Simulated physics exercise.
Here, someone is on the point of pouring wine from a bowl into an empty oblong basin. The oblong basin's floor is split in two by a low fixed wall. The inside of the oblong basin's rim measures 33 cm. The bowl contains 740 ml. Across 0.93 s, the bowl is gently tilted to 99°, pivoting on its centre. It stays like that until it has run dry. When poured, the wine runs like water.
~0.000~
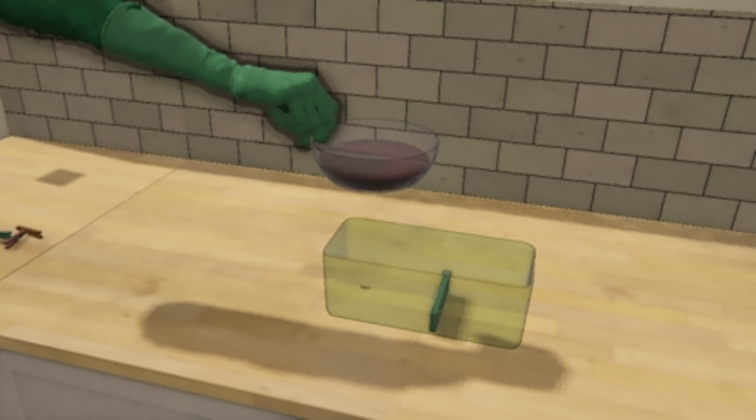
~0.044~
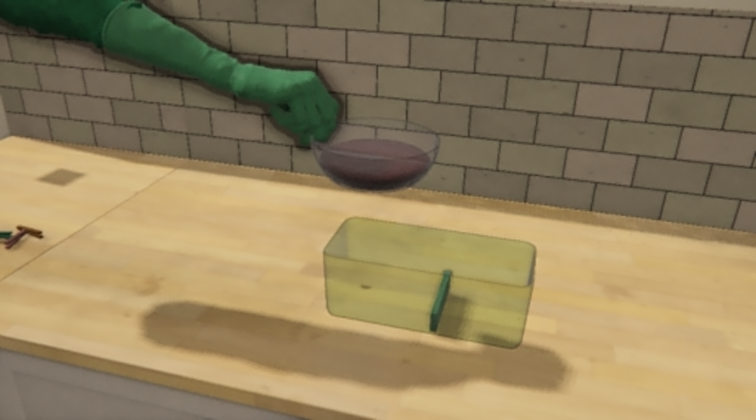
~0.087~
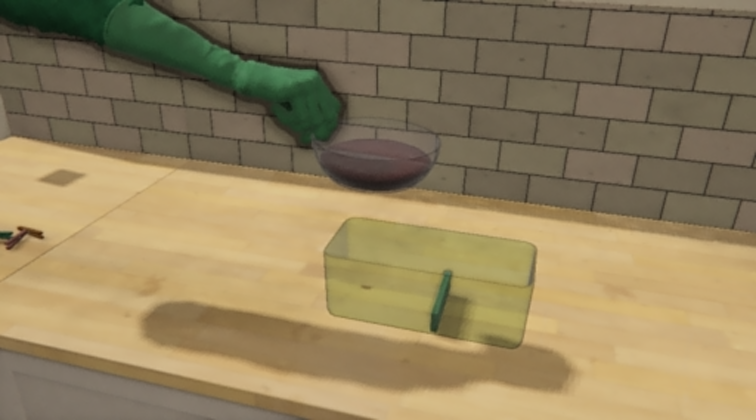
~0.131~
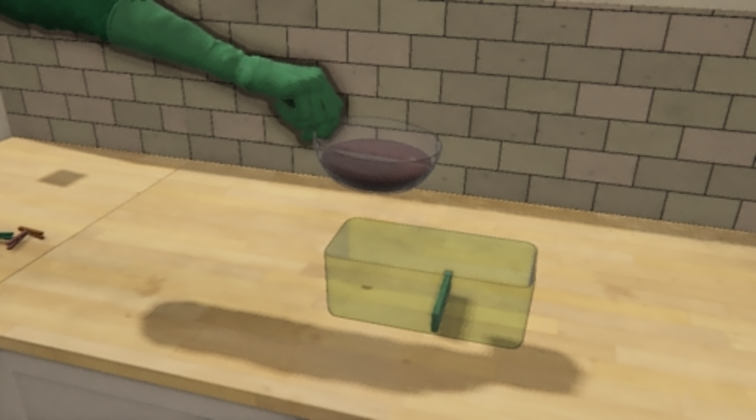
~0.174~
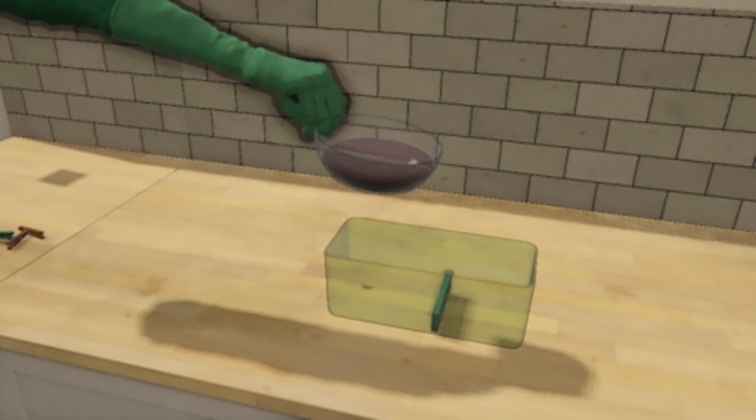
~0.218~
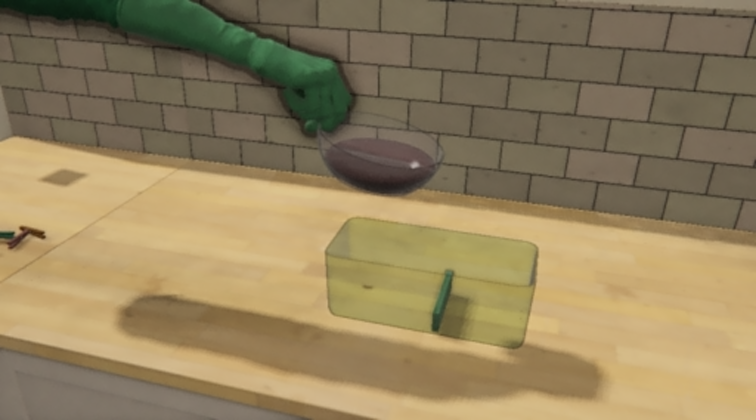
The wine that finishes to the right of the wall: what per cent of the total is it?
It is about 60 per cent of the total.
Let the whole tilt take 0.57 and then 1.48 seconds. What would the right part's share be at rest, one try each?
Roughly 50 per cent the first time and 70 per cent the second.
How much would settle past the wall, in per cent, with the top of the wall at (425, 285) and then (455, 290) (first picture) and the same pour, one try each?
Result: 75 per cent, then 40 per cent.
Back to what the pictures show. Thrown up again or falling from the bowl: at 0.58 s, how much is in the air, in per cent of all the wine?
Around 46 in a hundred.
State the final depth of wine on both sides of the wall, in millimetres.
I'd expect close to 12 mm on the left and close to 26 mm on the right.
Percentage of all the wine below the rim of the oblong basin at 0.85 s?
Value: Approx. 90 %.
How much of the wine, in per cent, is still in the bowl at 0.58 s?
Fraction remaining: Approx. 40 per cent.
By 0.58 s the tilt is 69° and 40 per cent is still to pour, 0 is left of the wall and 14 right of it.
By 0.85 s the tilt is 97° and 3 per cent is still to pour, 29 is left of the wall and 61 right of it.
By 1.13 s the tilt is 99° and 0 per cent is still to pour, 39 is left of the wall and 61 right of it.
By 1.43 s the tilt is 99° and 0 per cent is still to pour, 39 is left of the wall and 61 right of it.
At rest 39 per cent lies left of the wall, 60 right of it and 1 outside.
